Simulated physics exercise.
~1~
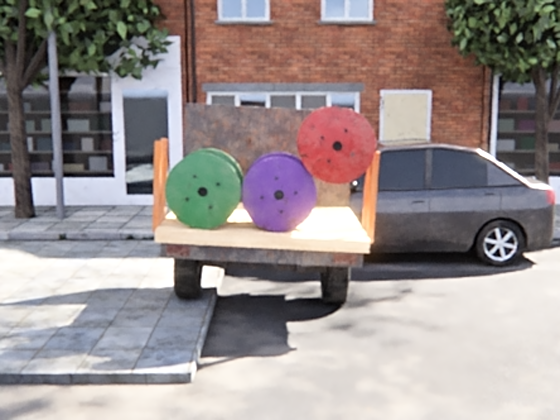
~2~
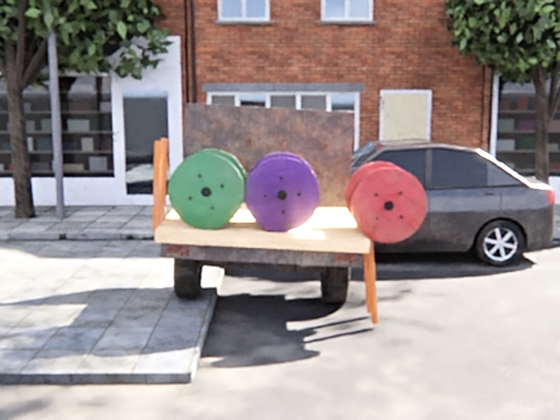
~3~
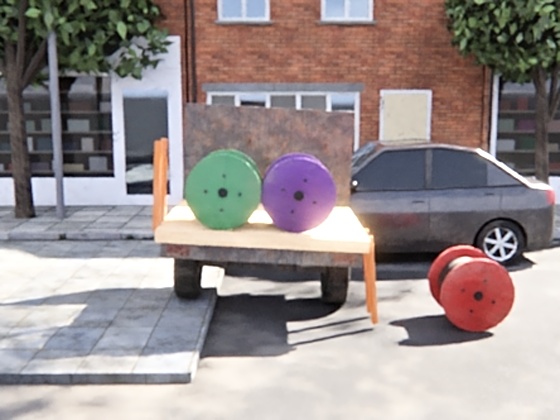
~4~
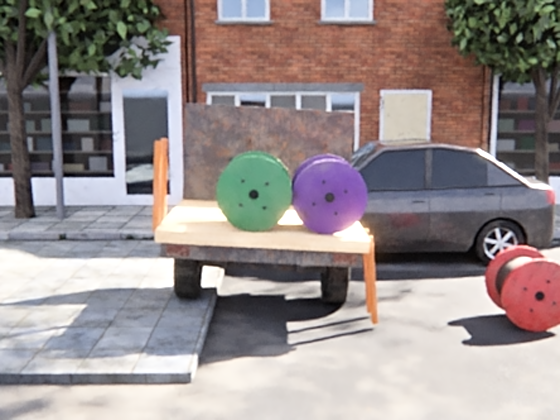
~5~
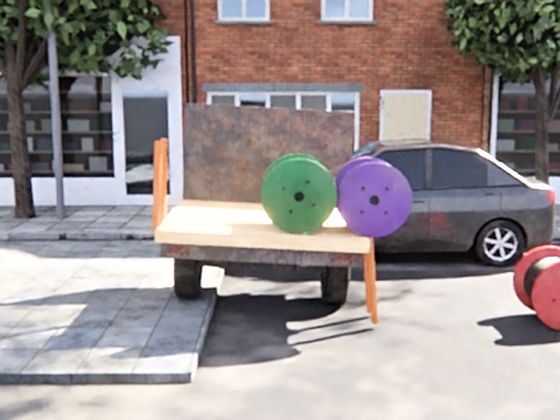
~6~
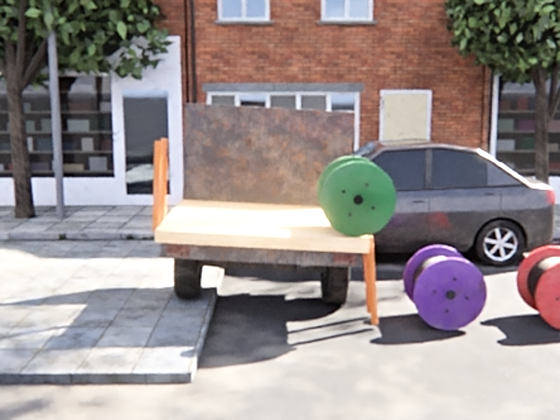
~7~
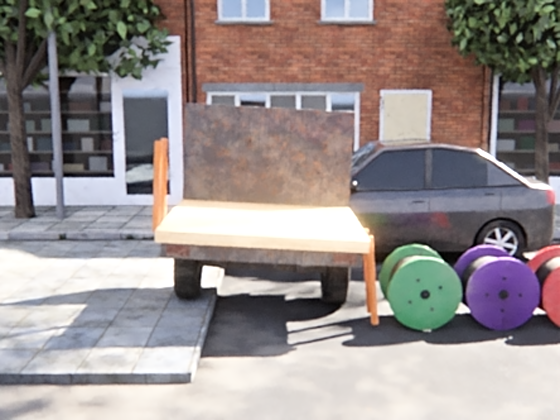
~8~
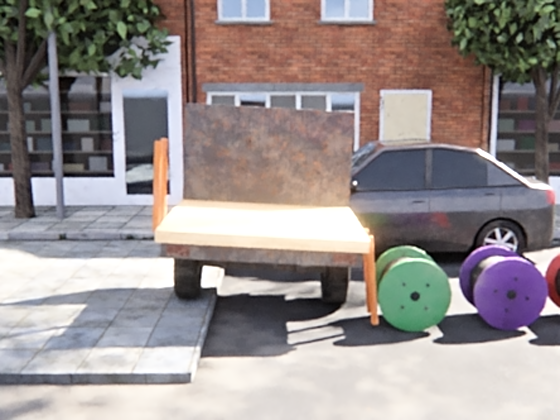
A trailer's right posts drop and the red, purple and green reels roll off rightward onto the road.
